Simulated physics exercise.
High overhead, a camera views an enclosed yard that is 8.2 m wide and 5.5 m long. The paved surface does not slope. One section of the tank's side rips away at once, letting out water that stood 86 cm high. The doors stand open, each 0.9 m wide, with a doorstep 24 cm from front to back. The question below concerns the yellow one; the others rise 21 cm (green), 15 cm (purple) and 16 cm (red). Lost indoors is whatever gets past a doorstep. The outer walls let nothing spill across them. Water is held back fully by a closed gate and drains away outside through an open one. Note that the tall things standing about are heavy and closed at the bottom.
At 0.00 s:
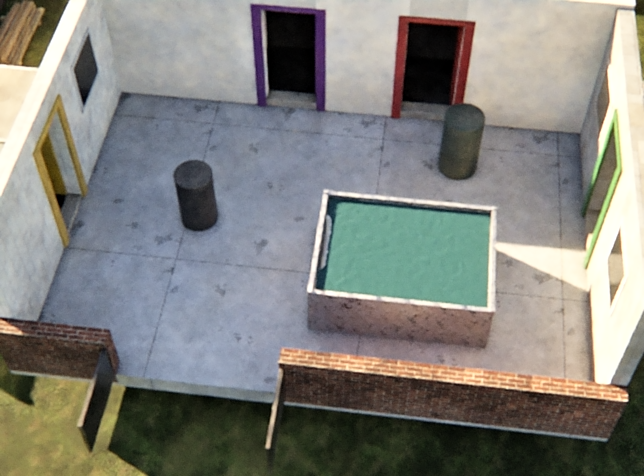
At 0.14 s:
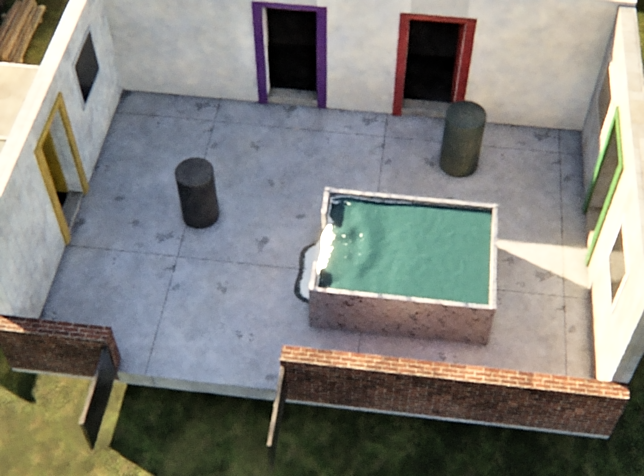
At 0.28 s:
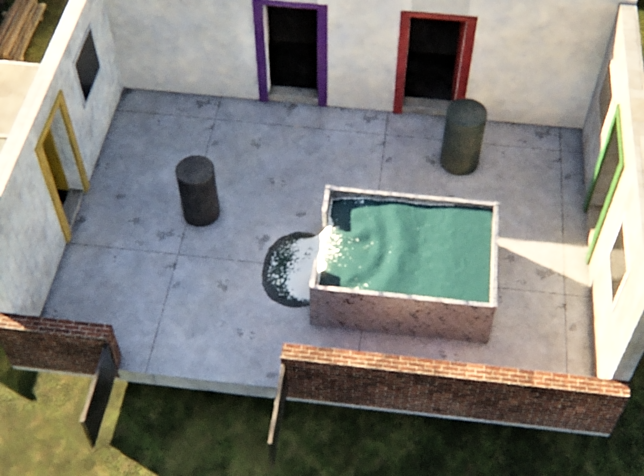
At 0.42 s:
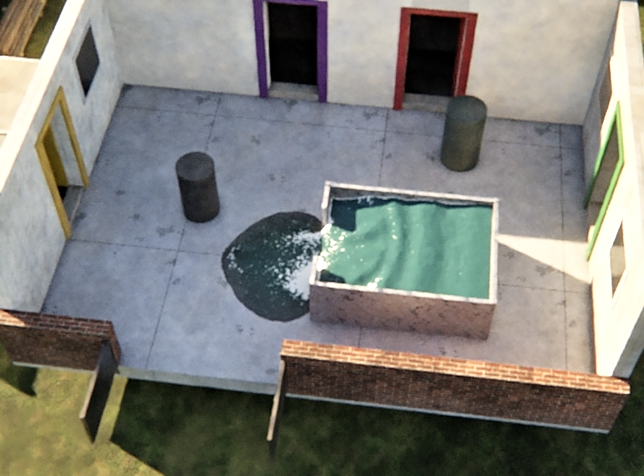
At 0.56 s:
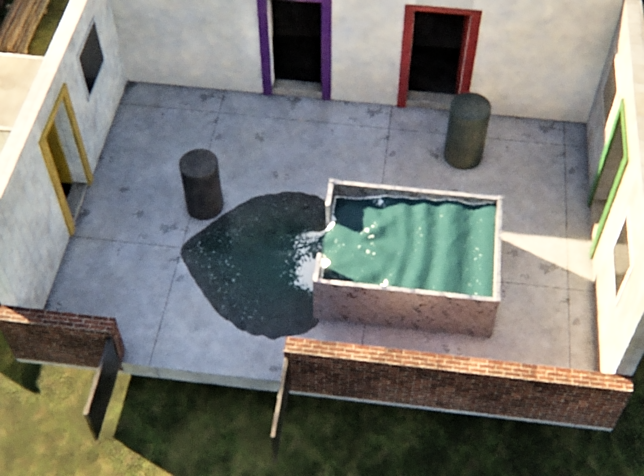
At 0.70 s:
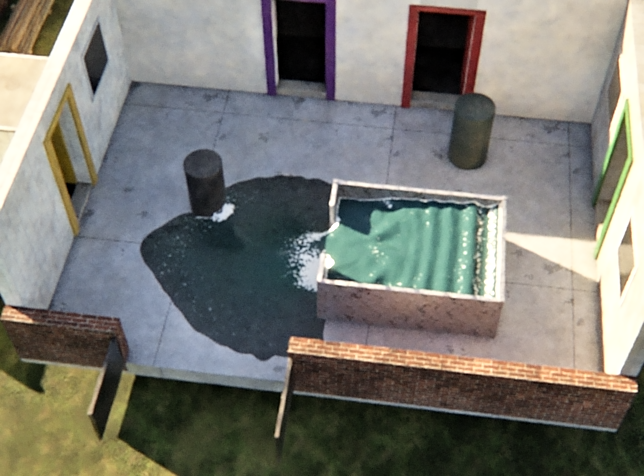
In a walled yard with purple, red, yellow and green doorways, a raised tank of green water sits still on the paving. Water bursts from its left side, foaming onto the floor, and a dark pool spreads leftward, widening until it surrounds the base of a dark cylinder.
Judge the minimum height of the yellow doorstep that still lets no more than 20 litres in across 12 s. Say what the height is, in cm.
My estimate is 24 cm.
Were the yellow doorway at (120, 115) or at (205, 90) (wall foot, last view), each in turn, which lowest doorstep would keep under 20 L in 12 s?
Minimums: About 17 cm and 15 cm.
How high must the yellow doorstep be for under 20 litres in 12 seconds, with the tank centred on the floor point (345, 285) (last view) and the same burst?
About 30 centimetres.
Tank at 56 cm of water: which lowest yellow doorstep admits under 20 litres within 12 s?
Roughly 13.5 cm high.
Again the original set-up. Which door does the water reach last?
Door: Green.
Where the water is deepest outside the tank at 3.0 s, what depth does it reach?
About 33 cm.
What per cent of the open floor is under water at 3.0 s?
About 45 per cent.
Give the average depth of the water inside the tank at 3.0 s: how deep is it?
Some 43 cm.
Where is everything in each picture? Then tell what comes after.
In the first frame, still water, 86 cm deep, in the tank at (405, 252); the yellow door at (62, 177) is dry.
In the second frame, the front is at (299, 290), 0.3 m from the gap at (322, 264); 0.2 m2 of floor is wet, 86 cm left at the back.
In the third frame, water pours out at (322, 262) and has run 0.8 m, to (267, 275); about 13 cm deep outside, 86 cm at the back.
In the fourth frame, the gap is at (322, 259), the front 1.5 m out at (226, 261); the back of the tank holds 86 cm.
In the fifth frame, the front is at (187, 257), 2.2 m from the gap at (326, 256); 4.1 m2 of floor is wet, 84 cm left at the back.
In the sixth frame, water pours out at (330, 256) and has run 2.9 m, to (147, 252); about 5 cm deep outside, 76 cm at the back; the yellow door at (72, 166), 4.2 m from the gap, is still 1.3 m from the nearest water.
After 1.4 s water covers 35 % of the floor, deepest (48 cm) near (322, 268); 13 cm at the yellow door, 14 litres in over its 8 cm doorstep.
After 3.0 s water covers 45 % of the floor, deepest (33 cm) near (85, 242); 21 cm at the yellow door, 147 litres in over its 8 cm doorstep.
After 12.0 s water covers 90 % of the floor, deepest (11 cm) near (129, 91); 8 cm at the yellow door, 376 litres in over its 8 cm doorstep.
At the yellow door as built, the water arrived by 1.1 s and peaked near 23 cm at 2.4 s.
Run again over the same 12 s with other heights there, 29 litres in over 22 cm, 11 litres over 26 cm. The limit of 20 litres is kept from about 24 cm up.
